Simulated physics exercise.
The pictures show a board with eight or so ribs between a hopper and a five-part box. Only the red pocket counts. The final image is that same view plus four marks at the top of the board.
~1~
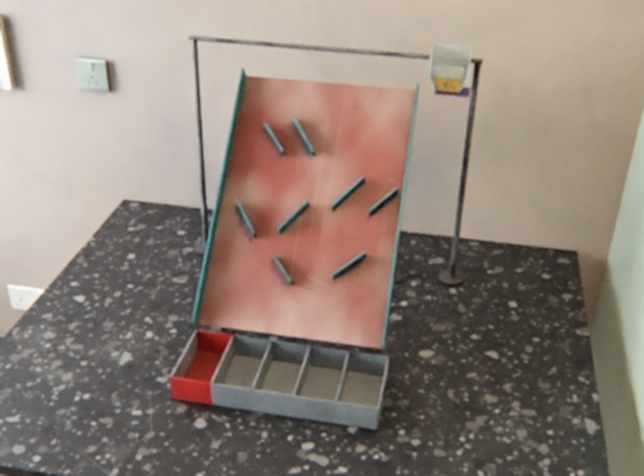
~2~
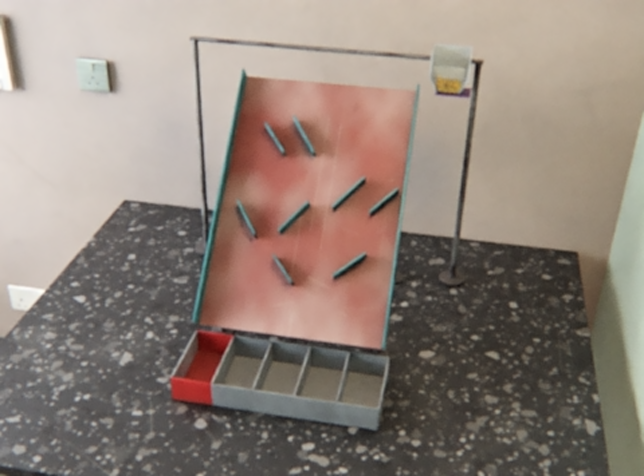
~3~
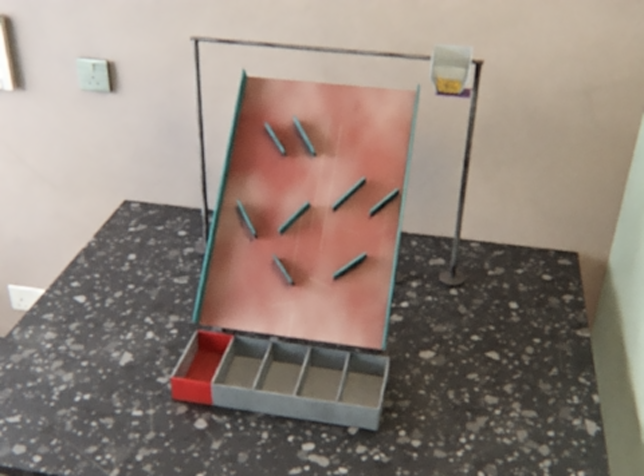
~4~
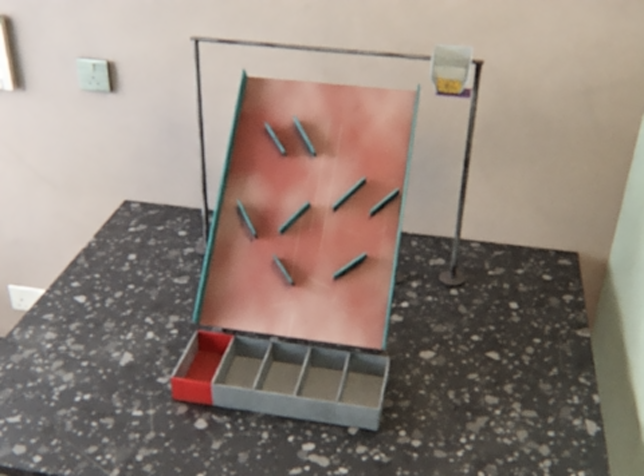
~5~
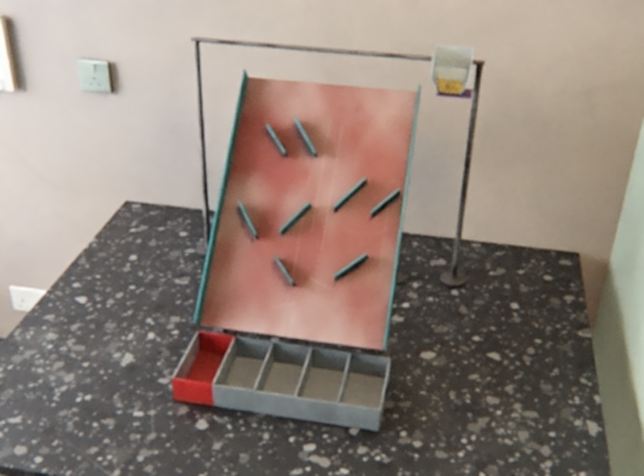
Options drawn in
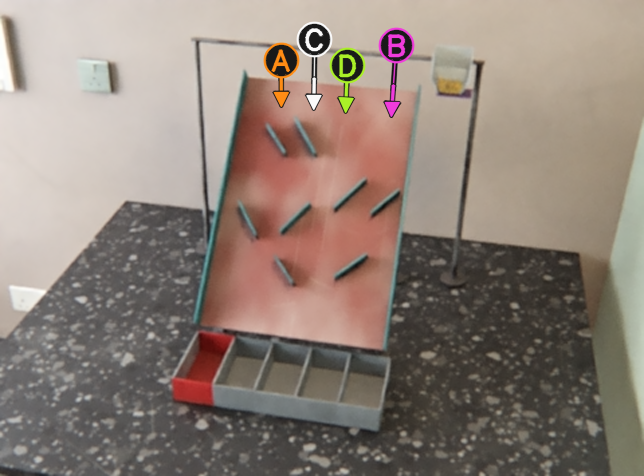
On a speckled dark countertop, a tilted reddish board with slanted ribs standing motionless above a tray with one red compartment.
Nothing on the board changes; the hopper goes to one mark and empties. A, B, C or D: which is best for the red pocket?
The best mark is A.
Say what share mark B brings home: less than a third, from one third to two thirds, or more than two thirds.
Mark B gives less than a third.
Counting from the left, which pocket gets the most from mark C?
The third.
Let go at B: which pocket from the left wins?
It is the third one.
On the marked copy, mark A meets the board at (281, 101); mark B meets the board at (391, 111); mark C meets the board at (313, 104); mark D meets the board at (345, 107).
Choosing A, about half in the red pocket, about a third in other pockets, a small part outside the box.
Choosing B, none in the red pocket, nearly all in other pockets, a small part outside the box.
Choosing C, a stray few in the red pocket, most in other pockets, a small part outside the box.
Choosing D, a stray few in the red pocket, nearly all in other pockets, a small part outside the box.
